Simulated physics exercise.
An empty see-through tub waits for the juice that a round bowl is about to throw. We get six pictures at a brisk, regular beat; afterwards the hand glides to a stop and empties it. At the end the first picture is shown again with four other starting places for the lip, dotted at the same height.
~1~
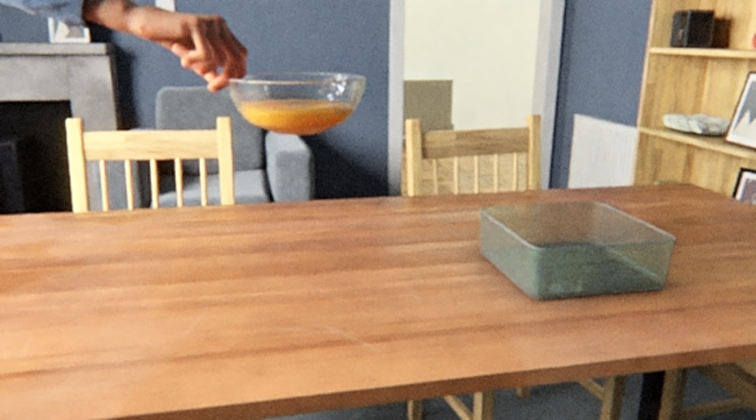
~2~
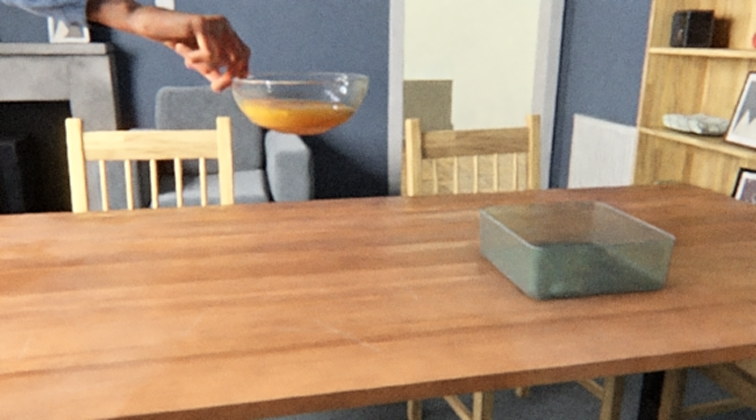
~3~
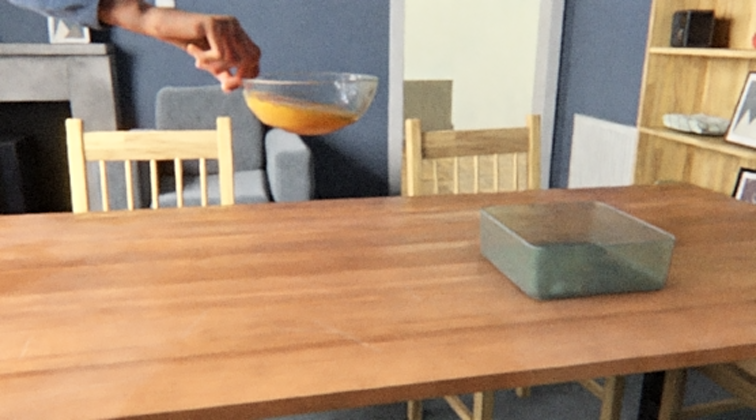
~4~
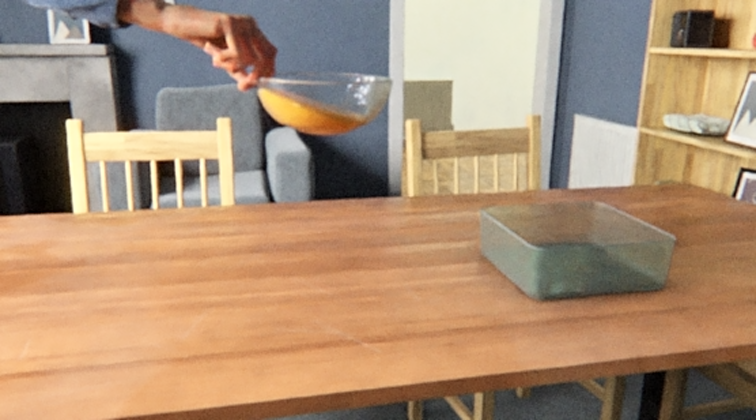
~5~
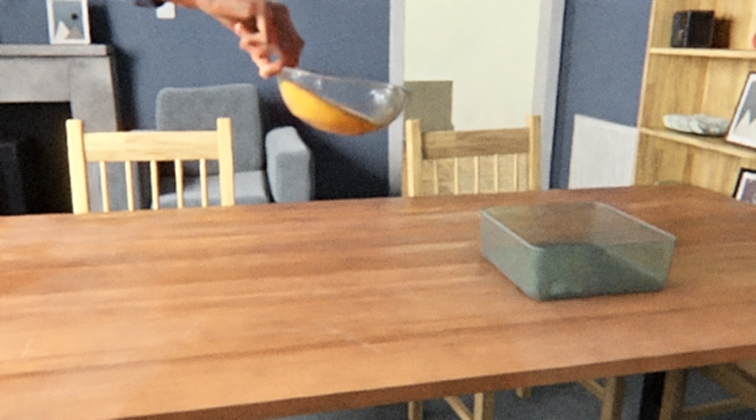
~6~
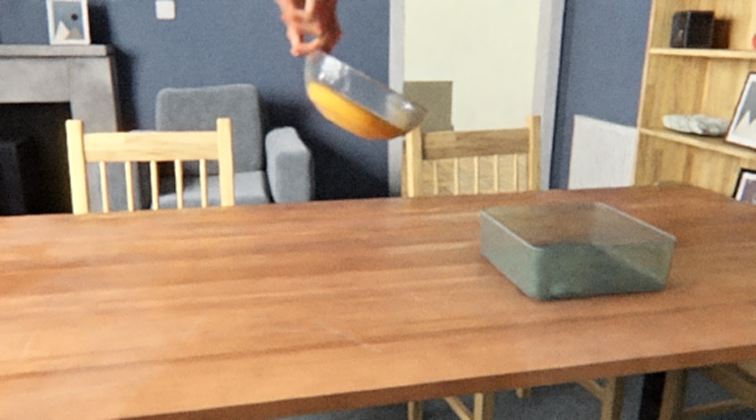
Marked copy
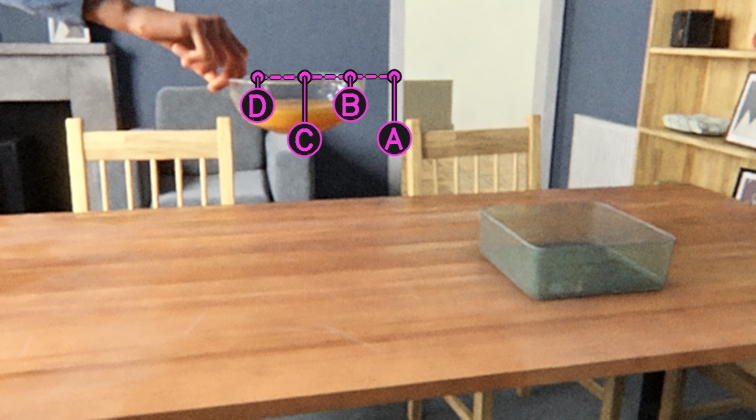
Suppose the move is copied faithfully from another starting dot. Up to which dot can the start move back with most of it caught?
That is place A.
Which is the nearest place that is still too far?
Place B.
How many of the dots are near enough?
One.
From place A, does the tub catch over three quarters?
No, less.
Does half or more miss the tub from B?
Yes, that goes wrong.
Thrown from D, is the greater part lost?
Yes.
On the marked copy, A at (394, 76); B at (350, 76); C at (304, 77); D at (257, 77).
With A, about 62 % lands in the tub, 18 % falls short and 20 % goes beside or beyond.
With B, about 29 % lands in the tub, 63 % falls short and 8 % goes beside or beyond.
With C, about 0 % lands in the tub, 99 % falls short.
With D, about 0 % lands in the tub, 100 % falls short.
